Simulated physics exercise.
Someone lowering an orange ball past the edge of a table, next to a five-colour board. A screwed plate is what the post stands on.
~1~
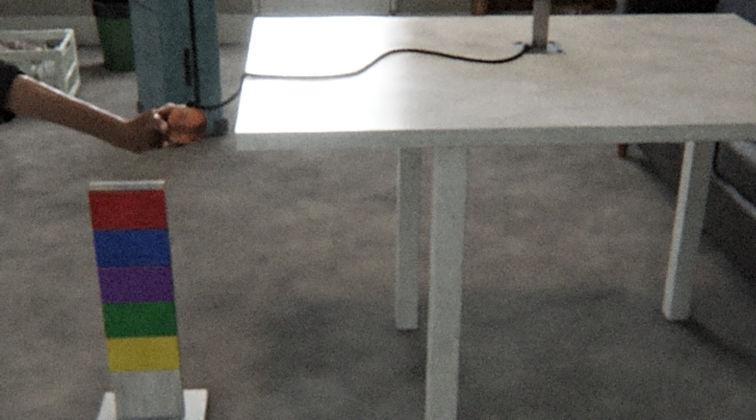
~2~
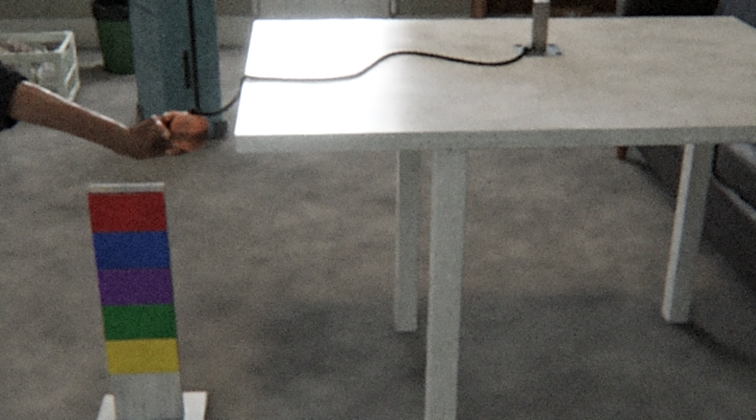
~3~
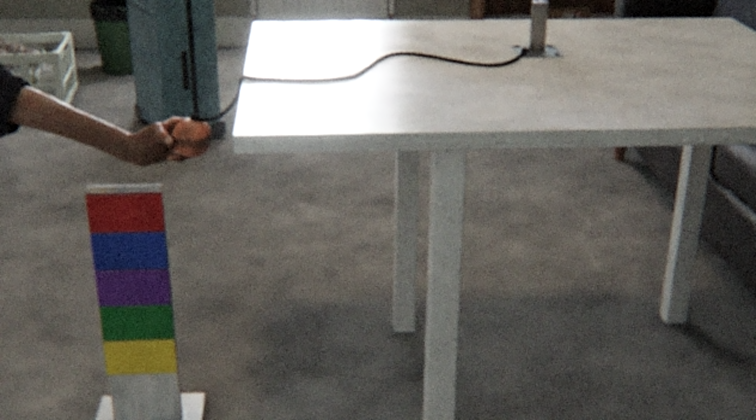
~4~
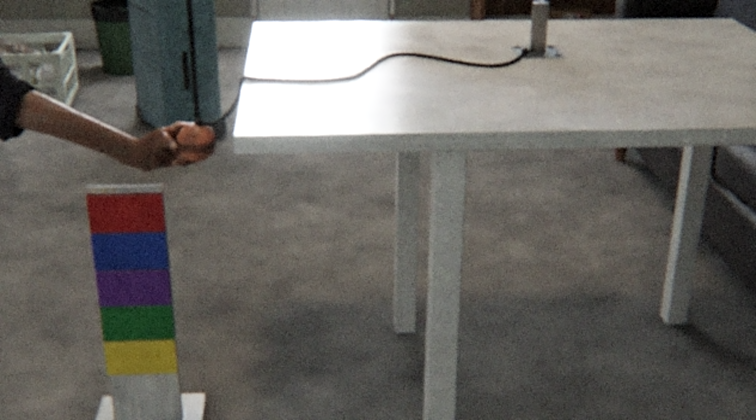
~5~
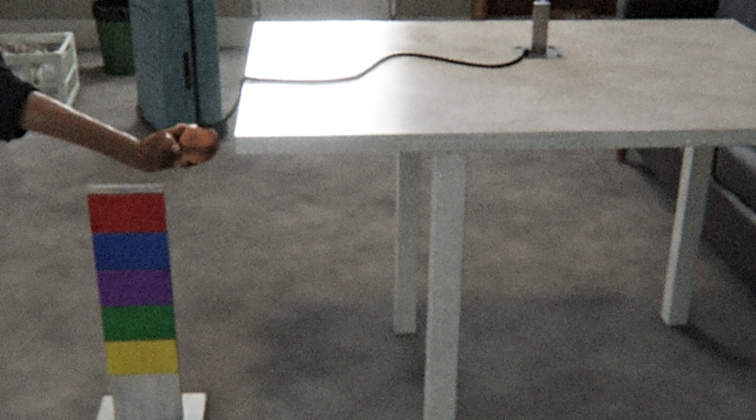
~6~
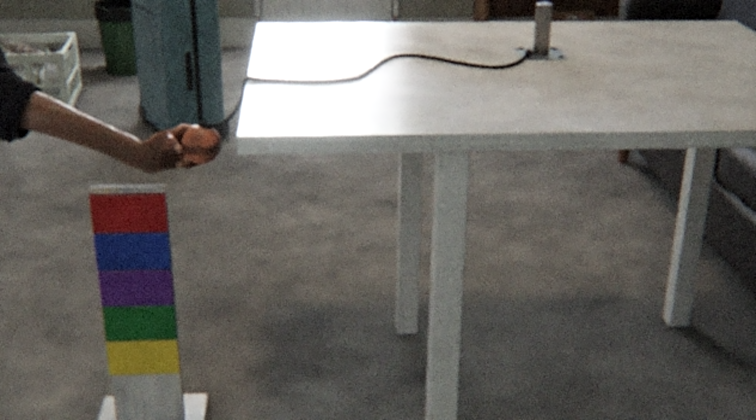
In a carpeted room, a hand holds an orange ball beside a white table, above a strip of coloured bands, and lowers it slightly while a dark cord runs from it across the tabletop to a short post.
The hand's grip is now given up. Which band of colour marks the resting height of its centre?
The blue band marks it.
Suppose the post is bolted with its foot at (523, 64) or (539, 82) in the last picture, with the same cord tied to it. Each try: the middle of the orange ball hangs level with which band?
Answer, in order: Purple, purple.
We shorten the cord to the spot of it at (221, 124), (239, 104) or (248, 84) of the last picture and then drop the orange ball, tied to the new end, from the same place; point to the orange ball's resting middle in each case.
Cut 1: About (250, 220). Cut 2: About (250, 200). Cut 3: About (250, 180).
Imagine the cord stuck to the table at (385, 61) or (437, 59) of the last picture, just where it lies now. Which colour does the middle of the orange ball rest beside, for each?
First try red, second try red.
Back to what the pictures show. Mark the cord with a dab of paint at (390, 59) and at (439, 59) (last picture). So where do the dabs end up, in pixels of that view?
Final spots: (349, 66), then (405, 62).
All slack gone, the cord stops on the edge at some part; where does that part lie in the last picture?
Location: About (332, 81).
Soon after, ball near (212, 234); level with blue.
Then, ball near (271, 235); level with blue.
Further on, ball near (240, 244); level with blue.
At rest, ball near (251, 243); level with blue. At blue.
